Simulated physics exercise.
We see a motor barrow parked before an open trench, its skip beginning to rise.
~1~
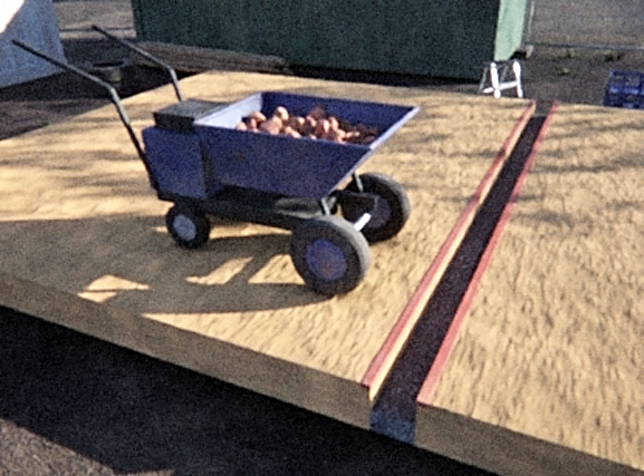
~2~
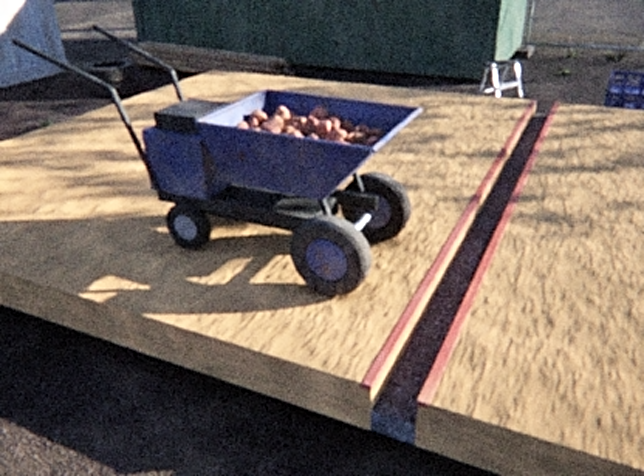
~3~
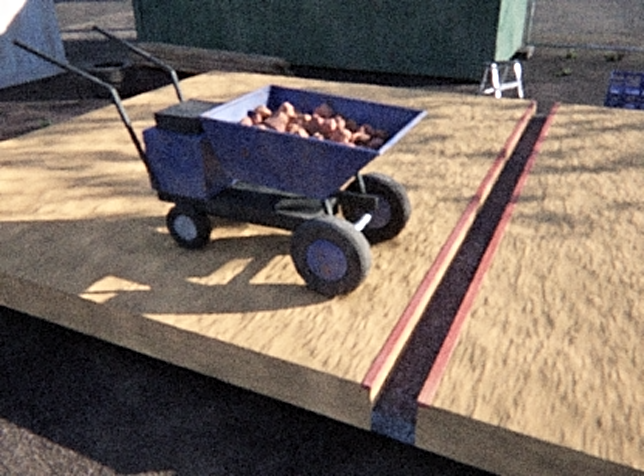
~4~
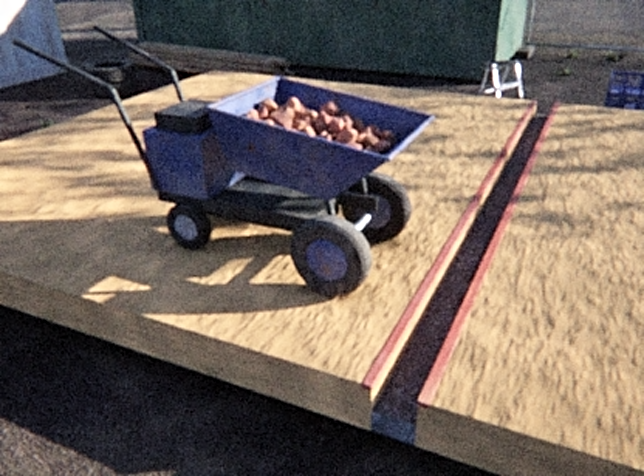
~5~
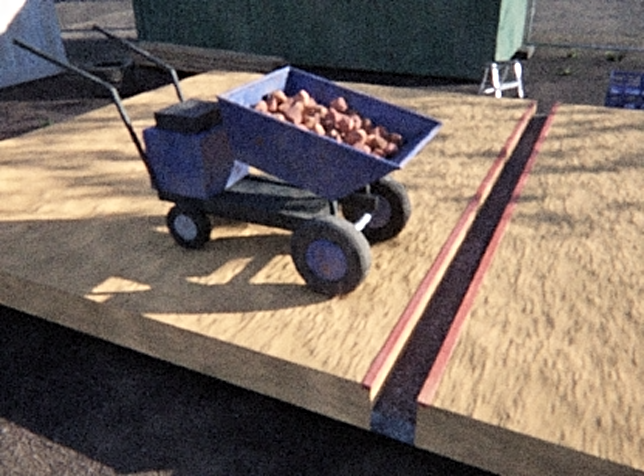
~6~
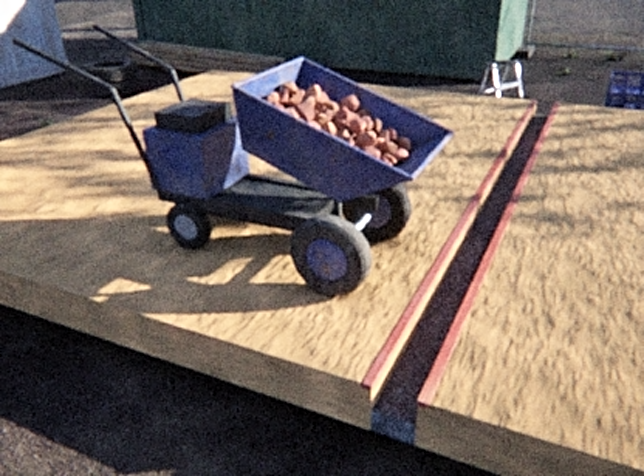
A blue motor barrow stands before a trench as its rubble-filled skip tilts clearly forward.
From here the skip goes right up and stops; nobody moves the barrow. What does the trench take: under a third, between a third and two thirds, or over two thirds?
The trench takes less than a third.
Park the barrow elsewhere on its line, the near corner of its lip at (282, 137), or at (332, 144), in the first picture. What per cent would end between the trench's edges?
In turn 40 and 50 in a hundred.
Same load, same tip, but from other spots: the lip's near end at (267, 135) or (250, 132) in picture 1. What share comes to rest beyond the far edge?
Roughly 10 per cent, and 0 per cent.
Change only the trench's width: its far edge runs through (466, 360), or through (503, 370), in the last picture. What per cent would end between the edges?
Roughly 30 per cent, and 80 per cent.
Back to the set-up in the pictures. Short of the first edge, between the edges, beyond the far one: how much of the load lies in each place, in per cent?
In per cent, short 0, between 5 and beyond 85.
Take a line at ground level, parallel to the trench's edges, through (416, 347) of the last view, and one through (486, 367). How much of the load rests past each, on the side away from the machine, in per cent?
The first gives 90 %, the second 60 %.
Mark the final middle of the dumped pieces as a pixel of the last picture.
Around (530, 295).
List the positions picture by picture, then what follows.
In the first frame, lip of the skip at (369, 149), level; top of the load at (285, 134), lumps of rubble; first edge of the trench at (392, 340); far edge at (444, 354), the trench under half as wide as the skip, and about half as deep as wide.
In the second frame, lip of the skip at (372, 150), level; top of the load at (287, 133).
In the third frame, lip of the skip at (378, 154), tipped barely; top of the load at (299, 128).
In the fourth frame, lip of the skip at (387, 160), tipped a little; top of the load at (286, 126).
In the fifth frame, lip of the skip at (398, 168), tipped a little; top of the load at (295, 120).
In the sixth frame, lip of the skip at (411, 179), tipped clearly; top of the load at (293, 112); first edge of the trench at (393, 340); far edge at (445, 354).
Soon after the last picture, skip tipped steeply; all in the skip.
A little later, skip tipped right over; most in the skip; about a quarter beyond it; a small part falling.
Later still, skip tipped right over; a small part in the skip; a stray few in or heaped over the trench; most beyond it.
At rest, skip tipped right over; a small part in the skip; a small part in or heaped over the trench; most beyond it.
